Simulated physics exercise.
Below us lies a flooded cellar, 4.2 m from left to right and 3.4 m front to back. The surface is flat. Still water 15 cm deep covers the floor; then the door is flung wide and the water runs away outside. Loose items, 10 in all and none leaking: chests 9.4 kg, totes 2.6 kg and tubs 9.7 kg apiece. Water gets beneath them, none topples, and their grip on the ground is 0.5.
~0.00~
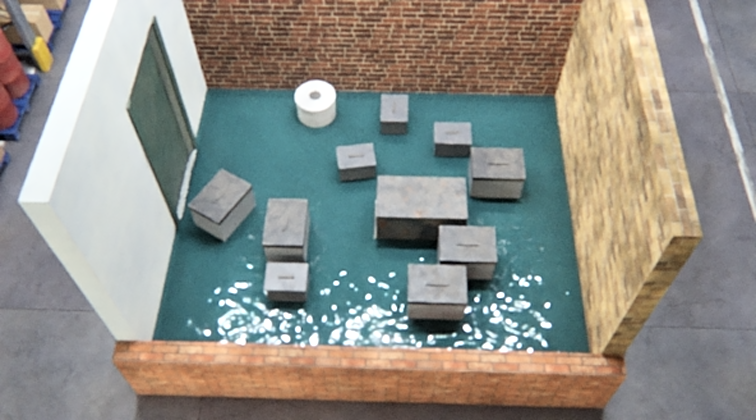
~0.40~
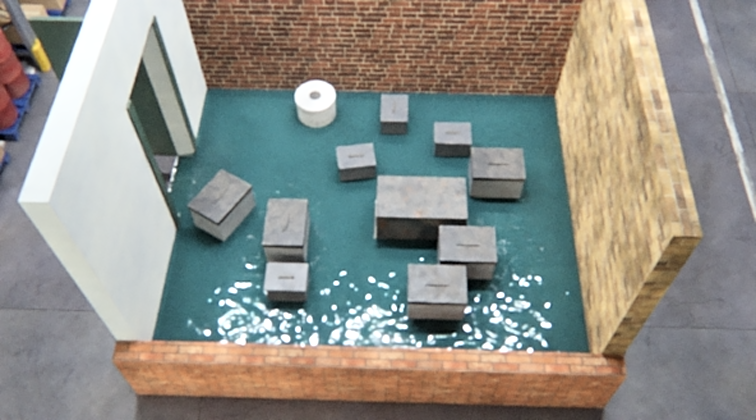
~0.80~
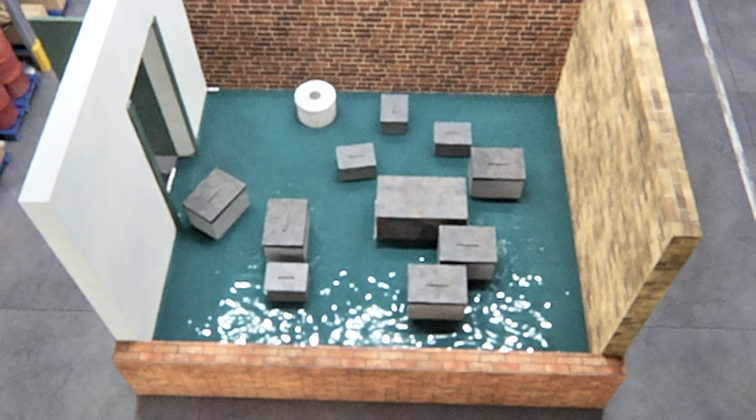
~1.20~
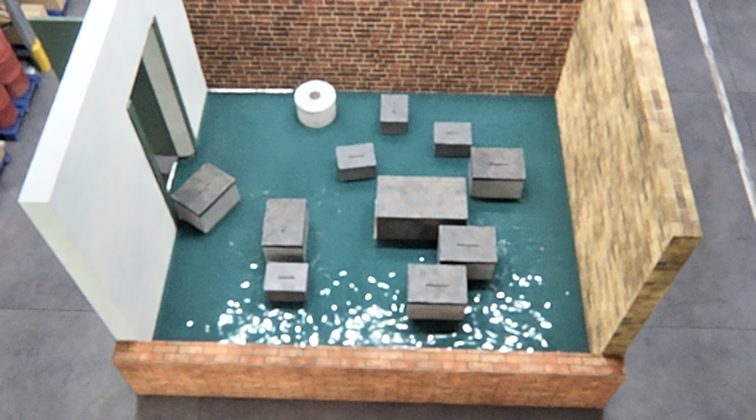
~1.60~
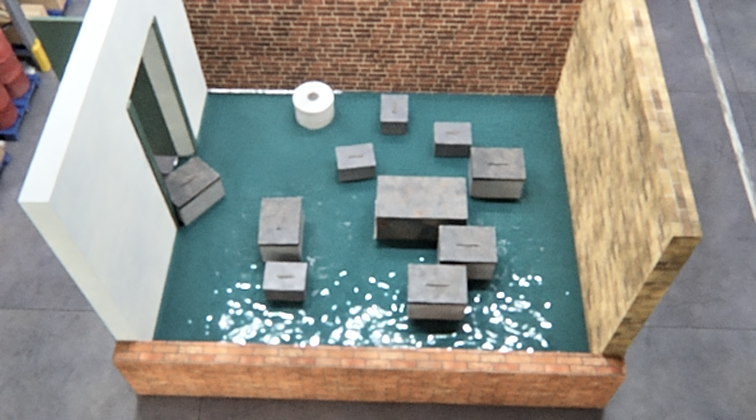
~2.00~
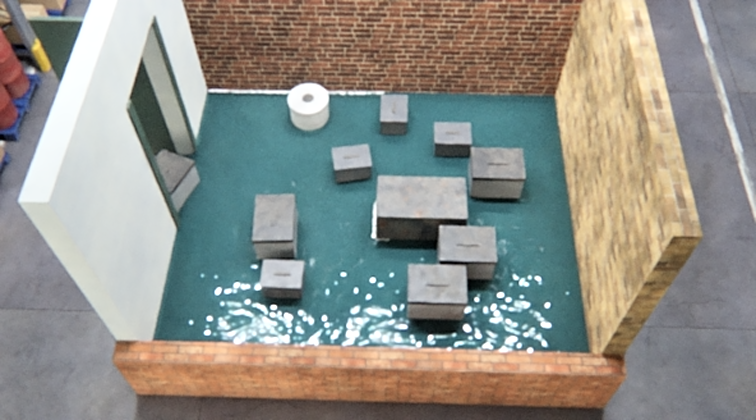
A door in the white left-hand wall opened, then the nearest grey box floated across the green water into the doorway, while two more boxes and a white drum shifted slightly left.
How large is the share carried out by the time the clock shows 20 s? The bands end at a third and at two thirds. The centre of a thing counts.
That comes to from one to two thirds.
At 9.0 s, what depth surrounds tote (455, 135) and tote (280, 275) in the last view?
Roughly 11 and 10 cm.
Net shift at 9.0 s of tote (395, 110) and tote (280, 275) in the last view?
In that order: 80 cm, 120 cm.
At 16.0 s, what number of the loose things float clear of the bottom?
5 of them.
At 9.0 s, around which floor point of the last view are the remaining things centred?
At about (330, 194).
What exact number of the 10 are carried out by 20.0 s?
6 of them.
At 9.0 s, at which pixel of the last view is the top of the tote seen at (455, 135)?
Near (395, 133).
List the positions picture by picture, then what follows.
In the first frame, a chest at (220, 195) floats; a chest at (285, 222), afloat; 15 cm deep round most things; 0 of 10 have shifted.
In the second frame, a chest at (220, 195), afloat; a chest at (285, 222), afloat; about 2010 L in view; 0 of 10 have shifted.
In the third frame, a chest at (214, 194) floats, 8 cm from its start; a chest at (285, 222) floats; 15 cm deep round most things; 1 of 10 have shifted.
In the fourth frame, a chest at (203, 188), afloat, 22 cm from its start; a chest at (284, 222) floats; 15 cm deep round most things; 1 of 10 have shifted.
In the fifth frame, a chest at (187, 181) floats, 42 cm from its start; a chest at (280, 220), afloat, 6 cm from its start; 15 cm deep round most things; 2 of 10 have shifted.
In the sixth frame, a chest at (164, 174), afloat, 71 cm from its start; a chest at (274, 217), afloat, 14 cm from its start; 14 cm deep round most things; 4 of 10 have shifted.
After 4.0 s 1 of 10 are out; 9 afloat.
After 9.0 s 2 of 10 are out; 8 afloat.
After 16.0 s 5 of 10 are out; 5 afloat.
After 20.0 s 6 of 10 are out; 4 afloat.
